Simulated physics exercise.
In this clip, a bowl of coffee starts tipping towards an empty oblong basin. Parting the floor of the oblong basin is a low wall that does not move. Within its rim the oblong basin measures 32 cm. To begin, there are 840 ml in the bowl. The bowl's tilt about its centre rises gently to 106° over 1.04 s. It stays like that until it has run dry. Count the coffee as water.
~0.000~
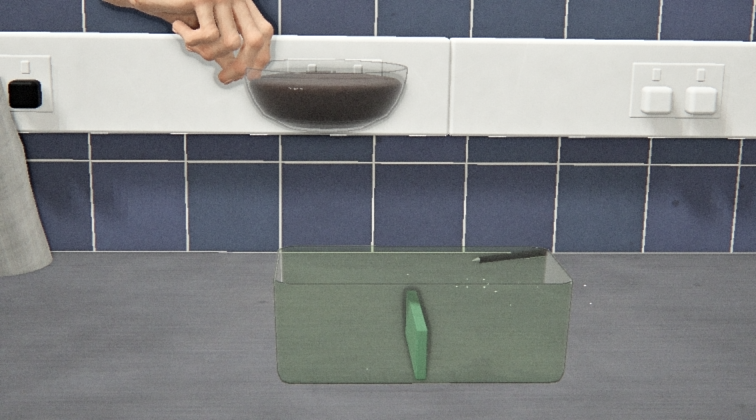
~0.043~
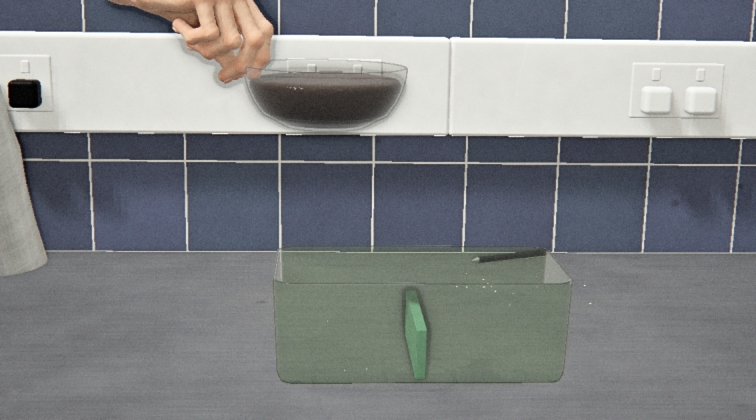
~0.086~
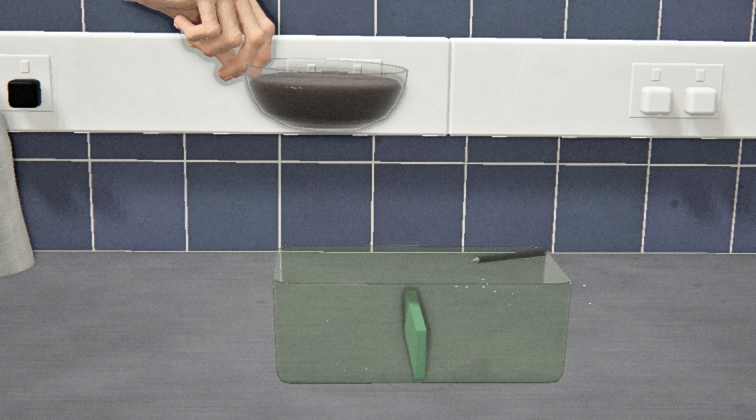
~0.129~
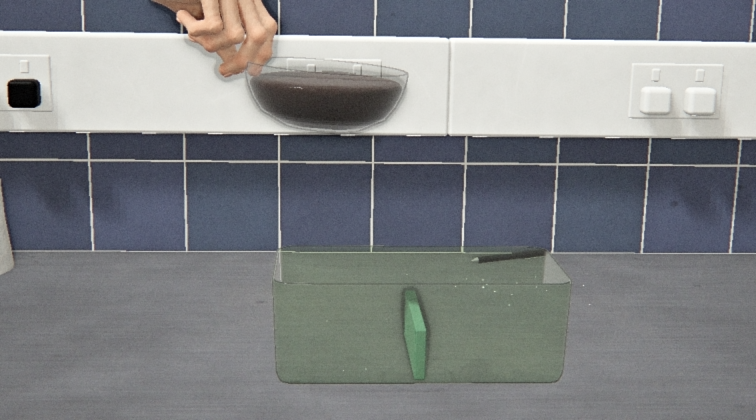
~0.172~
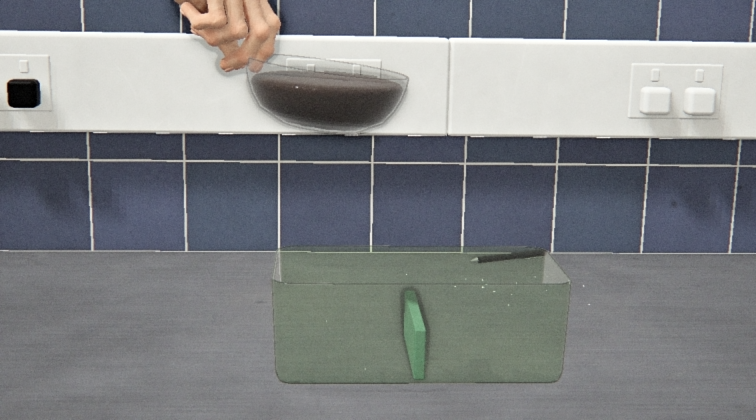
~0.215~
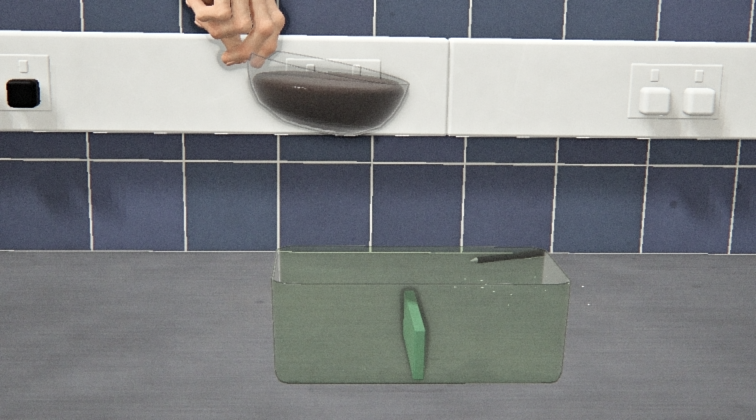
A hand held a clear bowl of coffee above an empty green oblong basin with a low wall inside, keeping it level at first, then tilting it slightly down to the right.
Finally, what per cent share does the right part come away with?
Roughly 82 per cent.
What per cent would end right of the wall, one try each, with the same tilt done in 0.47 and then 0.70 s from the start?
About 65 %, then about 75 %.
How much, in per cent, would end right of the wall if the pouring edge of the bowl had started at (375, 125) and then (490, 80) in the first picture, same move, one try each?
It comes to 50 per cent, and then 80 per cent.
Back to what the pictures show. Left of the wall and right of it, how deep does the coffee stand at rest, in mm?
The left side settles near 6 mm and the right side near 30 mm.
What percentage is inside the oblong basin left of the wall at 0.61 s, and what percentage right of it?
Left side near 0, right side near 14.
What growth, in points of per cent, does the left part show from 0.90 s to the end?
Around 7 in a hundred.
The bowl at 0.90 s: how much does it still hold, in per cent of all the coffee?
About 1 percent.
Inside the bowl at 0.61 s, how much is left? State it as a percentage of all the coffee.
Roughly 34 per cent.
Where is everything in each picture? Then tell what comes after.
Tilt 0°; pouring edge (406, 69); surface from (250, 79) to (402, 80); the oblong basin's rim runs from (277, 266) to (560, 266); the wall's top is at (416, 311), in the first picture.
Tilt 0°; pouring edge (406, 70); surface from (249, 78) to (402, 81), in the second picture.
Tilt 2°; pouring edge (407, 72); surface from (249, 78) to (402, 82), in the third picture.
Tilt 4°; pouring edge (407, 75); surface from (250, 77) to (402, 84), in the fourth picture.
Tilt 7°; pouring edge (408, 79); surface from (251, 76) to (403, 86), in the fifth picture.
Tilt 11°; pouring edge (408, 85); surface from (252, 76) to (404, 86), in the sixth picture.
By 0.61 s the tilt is 68° and 34 per cent is still to pour, 0 is left of the wall and 15 right of it.
By 0.90 s the tilt is 102° and 1 per cent is still to pour, 10 is left of the wall and 82 right of it.
By 1.21 s the tilt is 106° and 0 per cent is still to pour, 17 is left of the wall and 82 right of it.
By 1.54 s the tilt is 106° and 0 per cent is still to pour, 17 is left of the wall and 82 right of it.
At rest 17 per cent lies left of the wall, 82 right of it and 1 outside.
